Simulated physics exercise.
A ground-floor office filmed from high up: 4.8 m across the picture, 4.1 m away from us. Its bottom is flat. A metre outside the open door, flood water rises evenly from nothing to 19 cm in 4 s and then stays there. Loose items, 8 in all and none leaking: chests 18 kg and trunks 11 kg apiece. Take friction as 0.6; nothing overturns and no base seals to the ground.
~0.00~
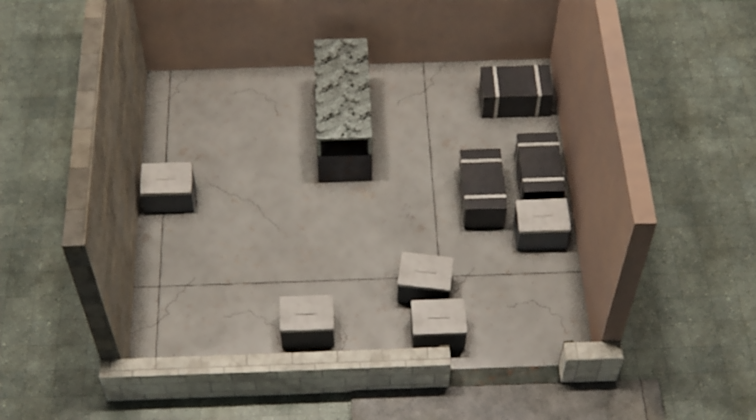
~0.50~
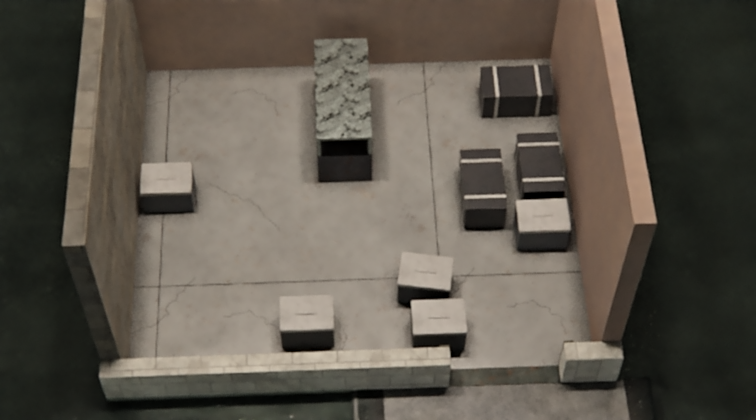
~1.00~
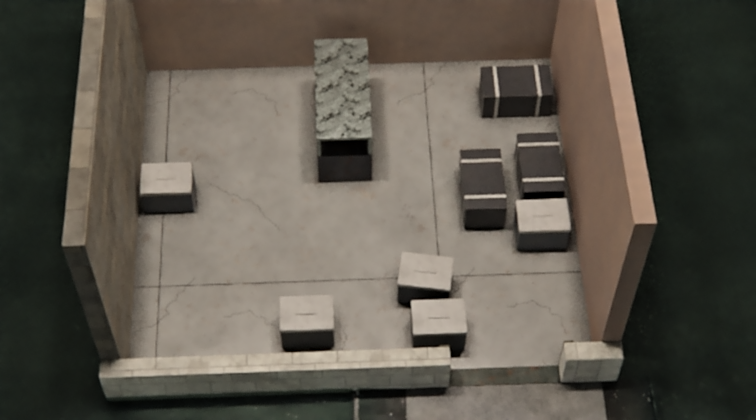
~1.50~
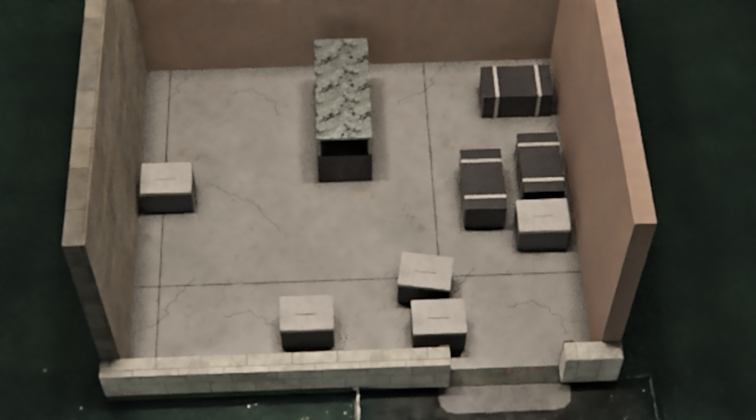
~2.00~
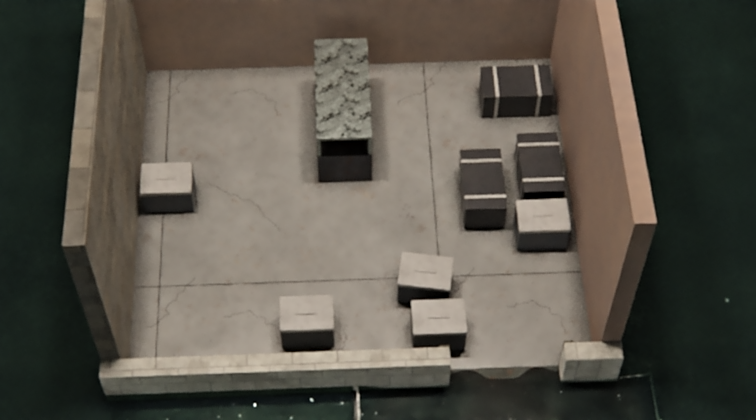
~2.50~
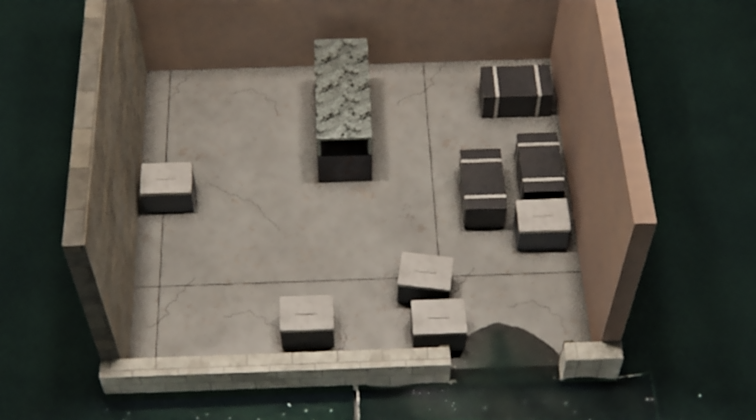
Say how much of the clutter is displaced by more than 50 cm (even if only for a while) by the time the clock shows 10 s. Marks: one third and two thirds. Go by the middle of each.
Share: One to two thirds.
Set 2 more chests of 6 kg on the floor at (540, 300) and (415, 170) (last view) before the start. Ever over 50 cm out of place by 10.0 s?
In that order: Over, over.
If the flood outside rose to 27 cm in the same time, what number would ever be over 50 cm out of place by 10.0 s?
In that case 4 of them.
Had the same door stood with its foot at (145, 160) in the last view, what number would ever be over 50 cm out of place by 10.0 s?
In that case 0 of them.
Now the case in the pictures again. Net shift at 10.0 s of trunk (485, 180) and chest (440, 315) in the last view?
In turn: 200 cm, 5 cm.
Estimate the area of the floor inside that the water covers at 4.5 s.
About 4.0 m2.
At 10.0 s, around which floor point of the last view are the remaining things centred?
Near (415, 194).
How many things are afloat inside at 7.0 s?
I count 3.
After 3.5 s 0 of 8 are over 50 cm from their spots; 0 afloat.
After 4.5 s 0 of 8 are over 50 cm from their spots; 0 afloat.
After 7.0 s 3 of 8 are over 50 cm from their spots; 3 afloat.
After 10.0 s 3 of 8 are over 50 cm from their spots, and 3 have been at some point; 4 afloat.
